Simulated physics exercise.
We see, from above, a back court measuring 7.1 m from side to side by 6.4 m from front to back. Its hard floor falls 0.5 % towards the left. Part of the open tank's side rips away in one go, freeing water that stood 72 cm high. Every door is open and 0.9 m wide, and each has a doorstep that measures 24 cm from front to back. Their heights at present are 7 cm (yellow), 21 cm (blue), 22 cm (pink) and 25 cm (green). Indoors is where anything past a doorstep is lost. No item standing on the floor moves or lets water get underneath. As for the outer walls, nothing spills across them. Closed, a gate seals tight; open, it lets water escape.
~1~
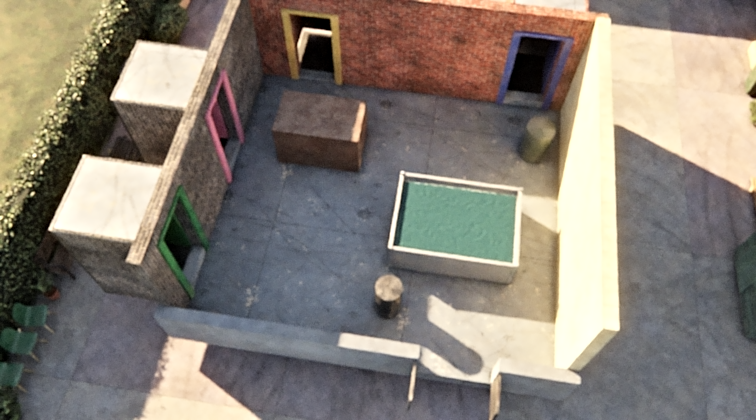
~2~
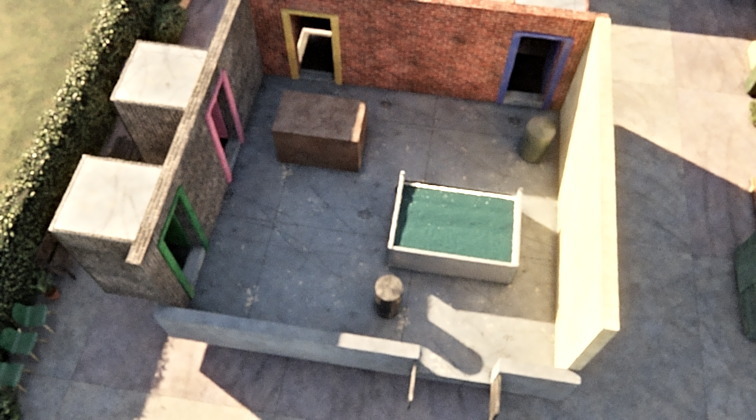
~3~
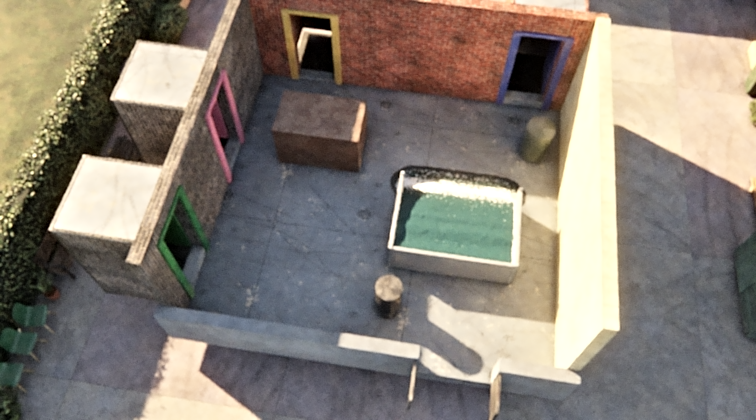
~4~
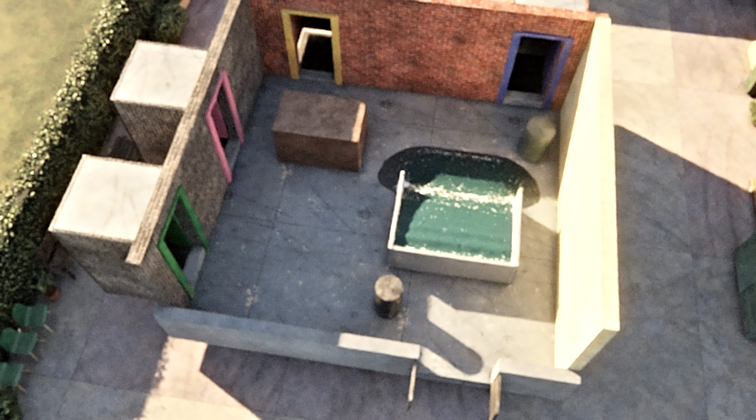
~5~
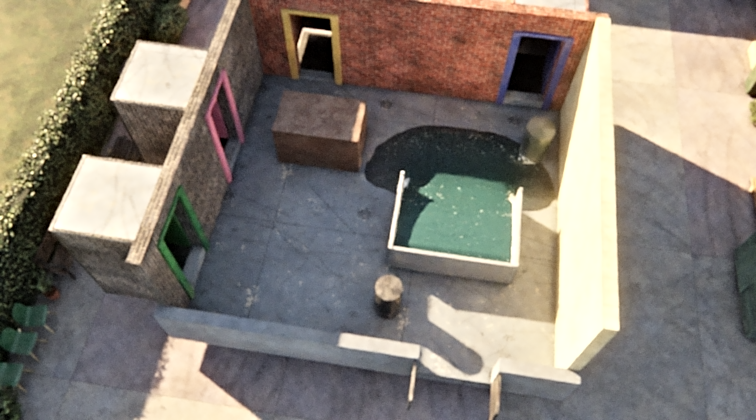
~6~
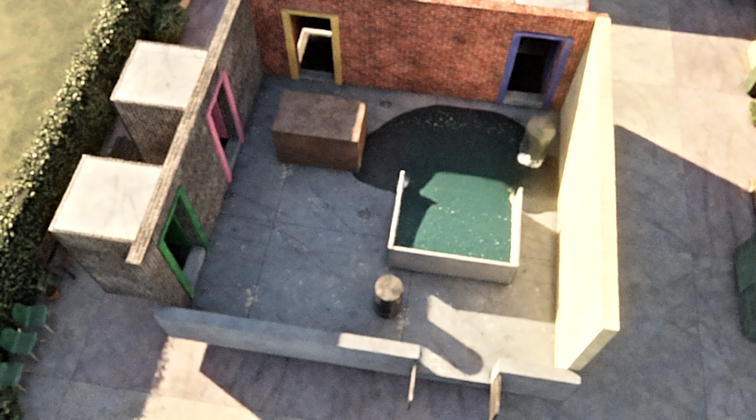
Green water pouring from the far side of an open tank and spreading across a grey walled courtyard, reaching around a post.
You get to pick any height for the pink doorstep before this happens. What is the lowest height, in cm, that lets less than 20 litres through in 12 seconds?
About 5 cm.
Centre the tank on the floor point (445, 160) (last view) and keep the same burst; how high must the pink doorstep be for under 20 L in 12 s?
5.5 cm or thereabouts.
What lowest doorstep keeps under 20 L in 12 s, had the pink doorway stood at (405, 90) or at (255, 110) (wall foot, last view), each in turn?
About 24 and 21 cm.
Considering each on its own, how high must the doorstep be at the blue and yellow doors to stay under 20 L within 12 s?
About 29 cm at blue and 14.0 cm at yellow.
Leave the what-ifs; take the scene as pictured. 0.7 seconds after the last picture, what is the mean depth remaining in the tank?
About 30 centimetres.
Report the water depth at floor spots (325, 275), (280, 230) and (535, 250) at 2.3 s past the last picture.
In that order: 0, 0 and 2 cm.
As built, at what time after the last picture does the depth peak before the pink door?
Some 5.5 s, more or less.
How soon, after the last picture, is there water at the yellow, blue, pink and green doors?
Yellow at 1.0 s, blue at 0.2 s, pink at 2.4 s and green at 3.8 s.
Then, 0.7 s after the last picture water covers 30 % of the floor, deepest (44 cm) near (465, 102); it has not reached the pink door.
Then, 2.3 s after the last picture water covers 45 % of the floor, deepest (34 cm) near (557, 144); it has not reached the pink door.
Then, 11.3 s after the last picture water covers 100 % of the floor, deepest (10 cm) near (184, 323); 5 cm at the pink door, 0 litres in over its 22 cm doorstep.
At the pink door as built, the water peaked near 9 cm, 5.5 s after the last picture.
With a doorstep of 4.5 cm, 26 litres would have come in within the 12 s; with 5.5 cm, 14 litres. So under 20 litres takes about 5 cm.
